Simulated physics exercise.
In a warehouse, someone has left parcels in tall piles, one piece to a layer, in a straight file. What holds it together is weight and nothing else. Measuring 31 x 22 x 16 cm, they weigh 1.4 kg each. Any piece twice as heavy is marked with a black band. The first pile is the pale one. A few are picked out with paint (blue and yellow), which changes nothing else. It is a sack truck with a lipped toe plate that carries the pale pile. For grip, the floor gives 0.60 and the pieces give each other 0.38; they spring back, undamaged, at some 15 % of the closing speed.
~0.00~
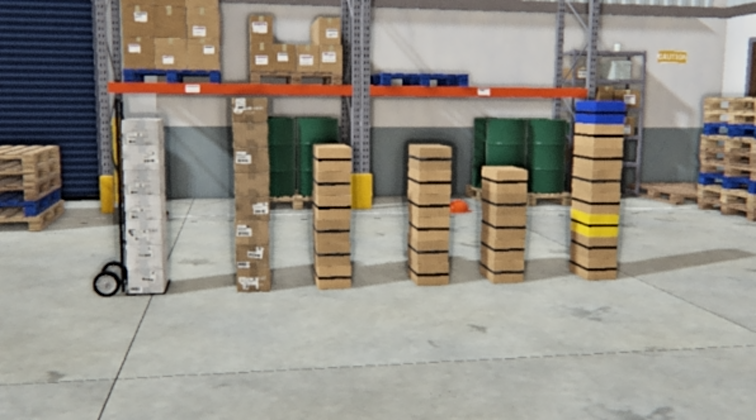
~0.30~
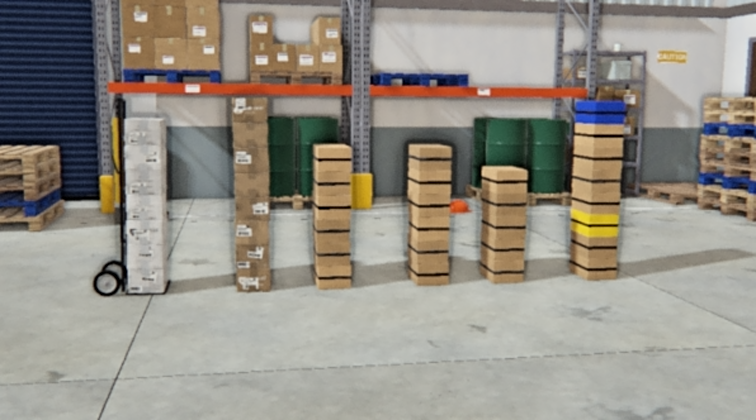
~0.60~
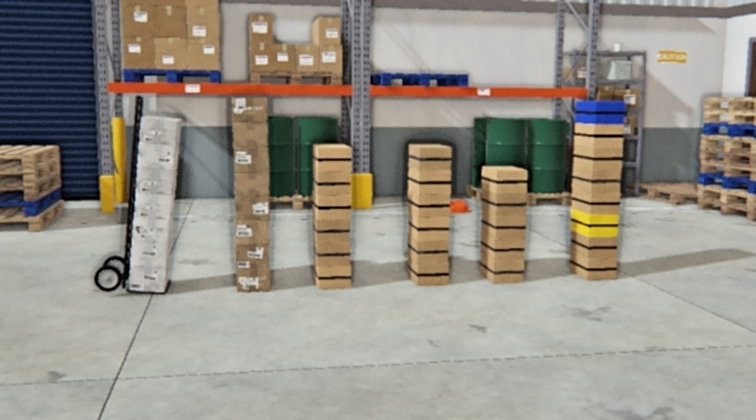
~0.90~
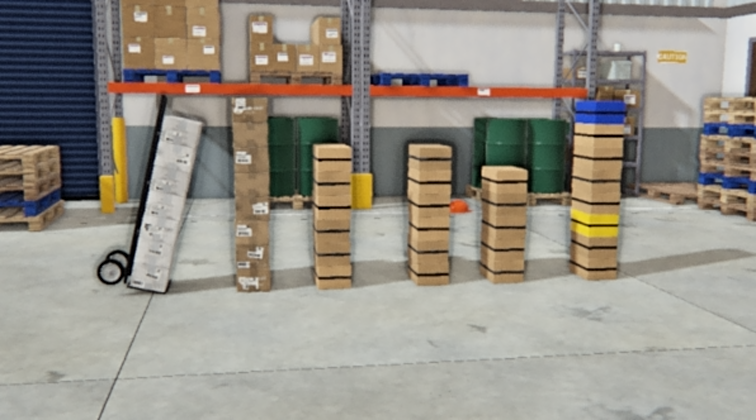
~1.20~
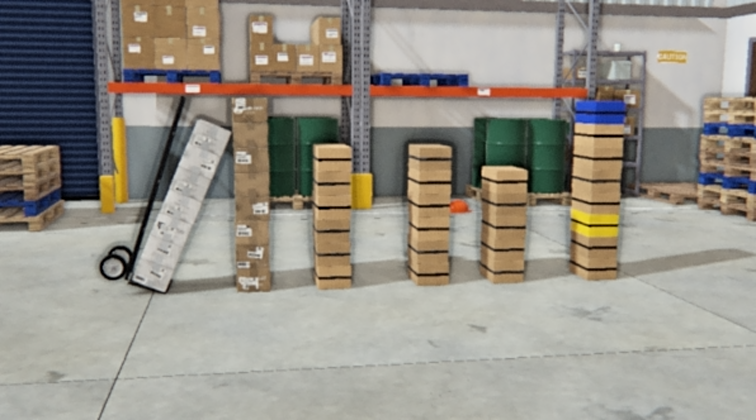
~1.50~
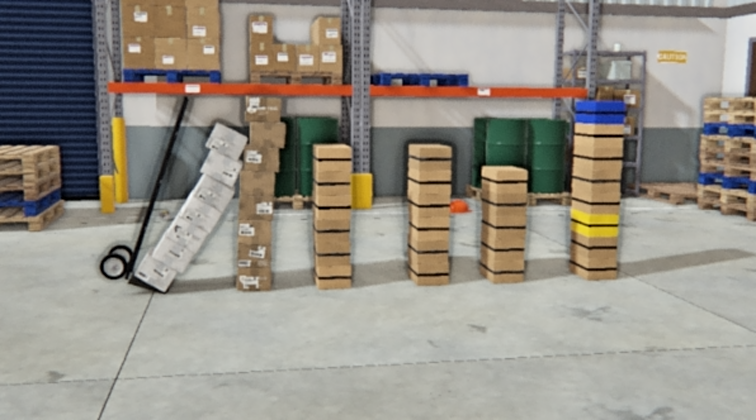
In this clip, a sack truck at the left of a row of parcel piles tilts to the right, and its pale pile leans with it, then tips further and meets the tall brown pile beside it, whose upper parcels shift.
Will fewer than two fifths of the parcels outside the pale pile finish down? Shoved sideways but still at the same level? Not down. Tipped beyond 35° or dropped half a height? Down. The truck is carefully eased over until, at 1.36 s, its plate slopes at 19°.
No, over two fifths of them.
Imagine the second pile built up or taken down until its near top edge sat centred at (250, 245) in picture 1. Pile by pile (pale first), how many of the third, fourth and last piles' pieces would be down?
Third 0, fourth 0, last 0.
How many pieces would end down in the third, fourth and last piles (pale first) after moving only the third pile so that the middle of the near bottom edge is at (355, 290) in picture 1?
Then, pile by pile: Third 6, fourth 5, last 8.
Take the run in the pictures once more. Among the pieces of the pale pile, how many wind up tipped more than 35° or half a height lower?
That makes 7 in all.
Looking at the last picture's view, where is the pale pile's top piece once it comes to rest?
(326, 227).
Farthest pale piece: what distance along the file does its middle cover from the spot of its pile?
Roughly 115 cm along.
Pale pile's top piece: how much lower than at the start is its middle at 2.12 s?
The top piece is some 25 centimetres lower than at the start.
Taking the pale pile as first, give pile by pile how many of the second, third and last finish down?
Number of pieces - second 8, third 6, last 8.
By 2.12 s, 7 of the pale pile down; 1 of the 33 other parcels down.
By 2.88 s, 7 of the pale pile down; 14 of the 33 other parcels down.
By 4.18 s, 7 of the pale pile down; 30 of the 33 other parcels down; yellow parcel tilted 34°, 6 cm lower; blue parcel tilted 34°, 17 cm lower.
When it is over (5.5 s), 7 of the pale pile down; 33 of the 33 other parcels down; blue parcel upside down; yellow parcel on its side. That is 100 per cent. In pixels of the last frame, middles, yellow parcel near (665, 257).
